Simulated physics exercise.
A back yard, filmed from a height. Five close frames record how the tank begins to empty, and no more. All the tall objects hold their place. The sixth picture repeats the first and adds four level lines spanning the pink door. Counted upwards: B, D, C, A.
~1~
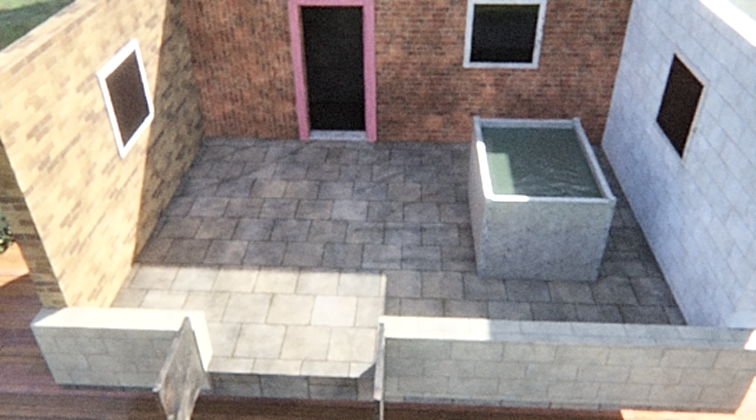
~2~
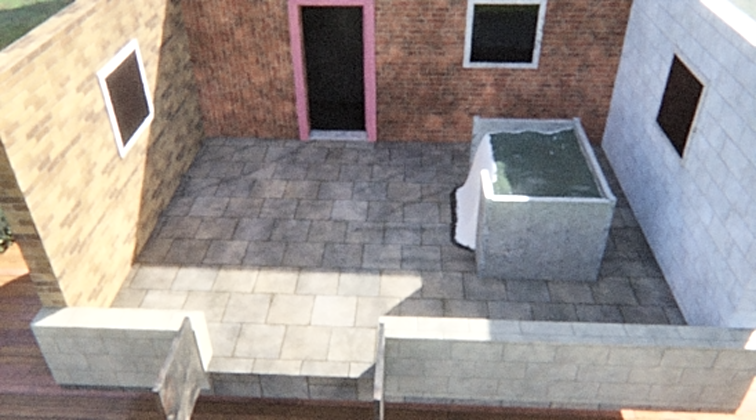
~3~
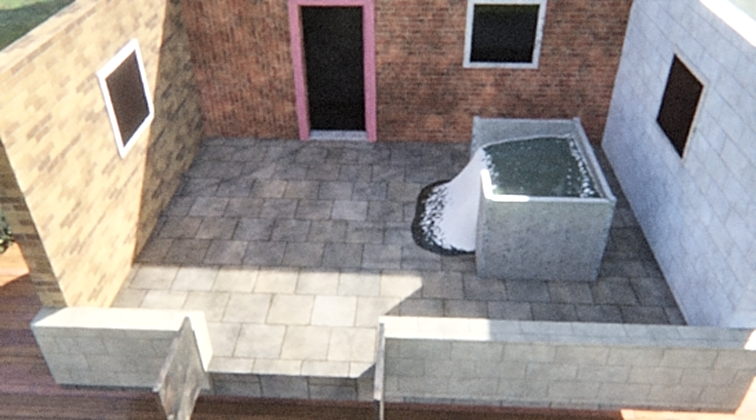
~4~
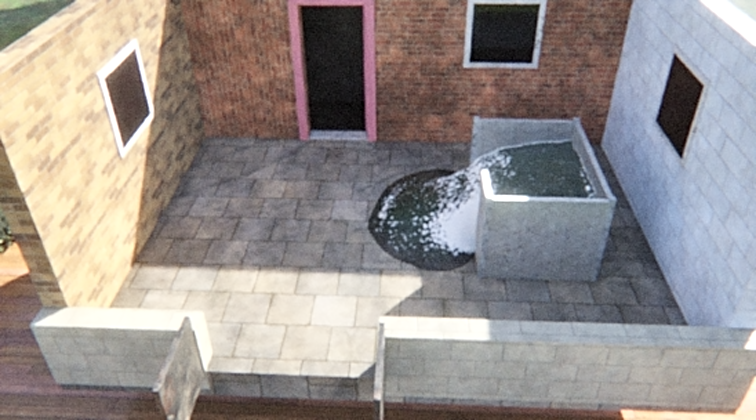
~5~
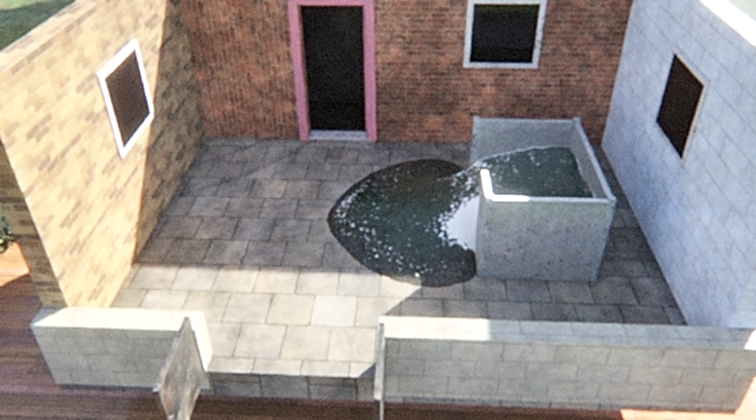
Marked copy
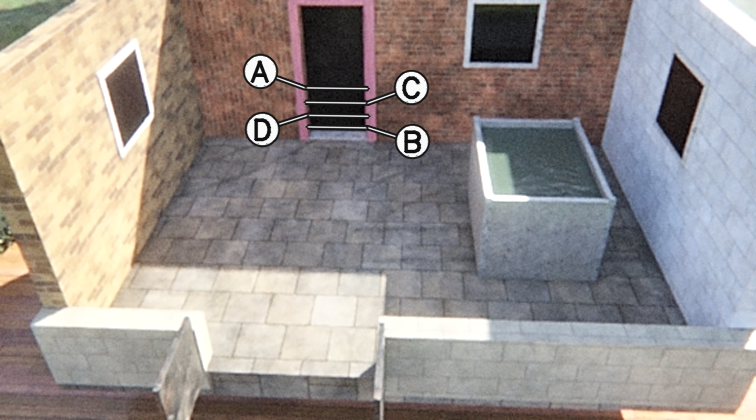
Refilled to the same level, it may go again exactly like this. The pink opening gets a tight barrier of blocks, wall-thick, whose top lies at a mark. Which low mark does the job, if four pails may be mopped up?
B will do.
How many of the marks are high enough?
All of them.
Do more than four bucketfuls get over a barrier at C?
No, not at all.
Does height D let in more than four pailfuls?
No.
In white, A at (336, 88); B at (338, 127); C at (336, 102); D at (337, 115); from the bottom up B, D, C, A.
Choosing A, nothing gets over.
Choosing B, a splash gets over, under a bucket.
Choosing C, nothing gets over.
Choosing D, nothing gets over.
